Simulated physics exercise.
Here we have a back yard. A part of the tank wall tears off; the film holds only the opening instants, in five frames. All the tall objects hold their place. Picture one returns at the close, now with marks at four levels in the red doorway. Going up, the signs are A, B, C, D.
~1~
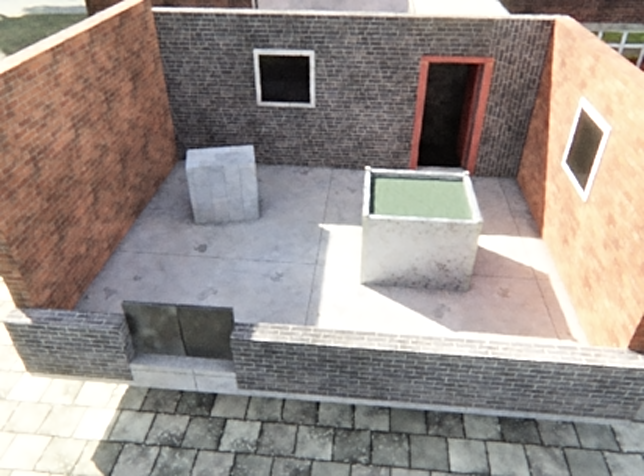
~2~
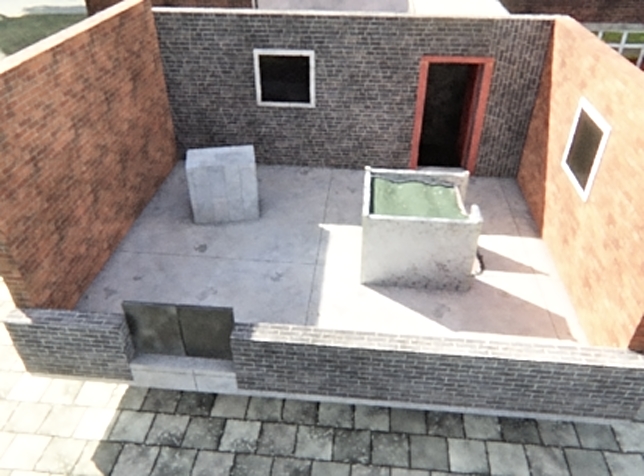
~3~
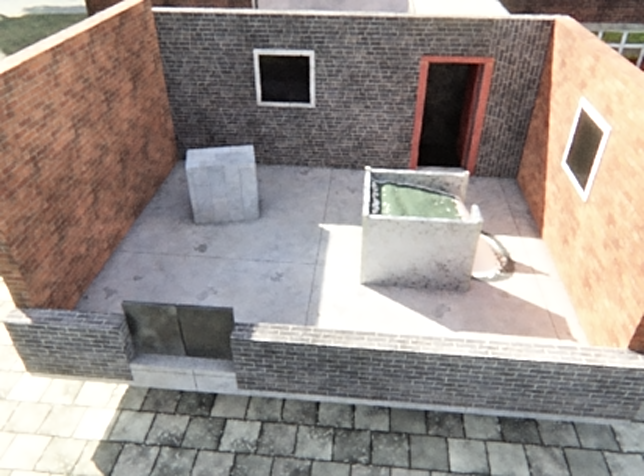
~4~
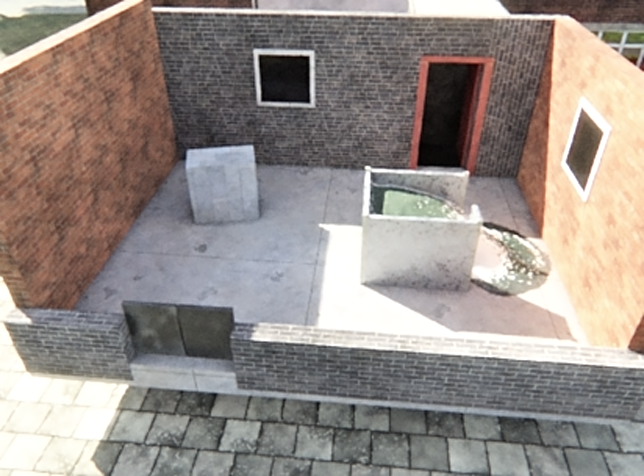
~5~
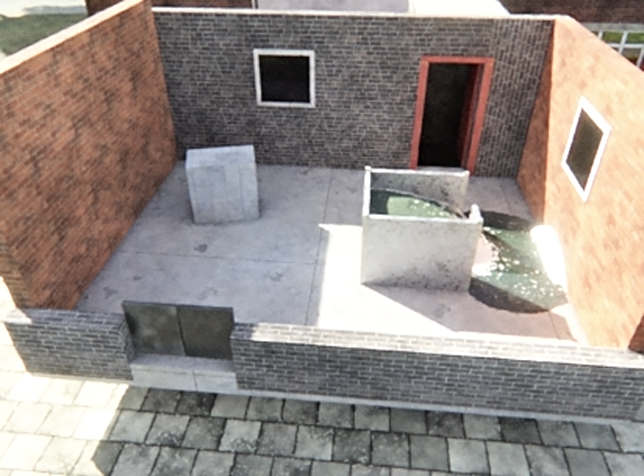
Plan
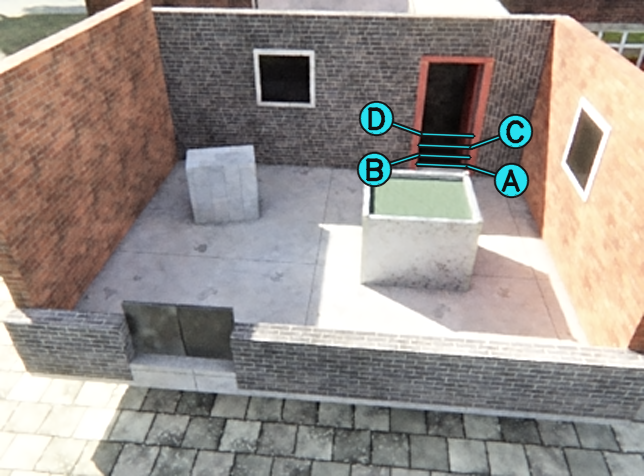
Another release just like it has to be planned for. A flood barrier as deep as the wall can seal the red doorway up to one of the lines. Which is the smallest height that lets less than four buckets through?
The answer is height A.
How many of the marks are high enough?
All of them.
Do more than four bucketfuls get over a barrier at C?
No.
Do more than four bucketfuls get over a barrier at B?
No.
In cyan, A at (442, 165); B at (443, 156); C at (445, 146); D at (446, 135); from the bottom up A, B, C, D.
Choosing A, a splash gets over, under a bucket.
Choosing B, nothing gets over.
Choosing C, nothing gets over.
Choosing D, nothing gets over.
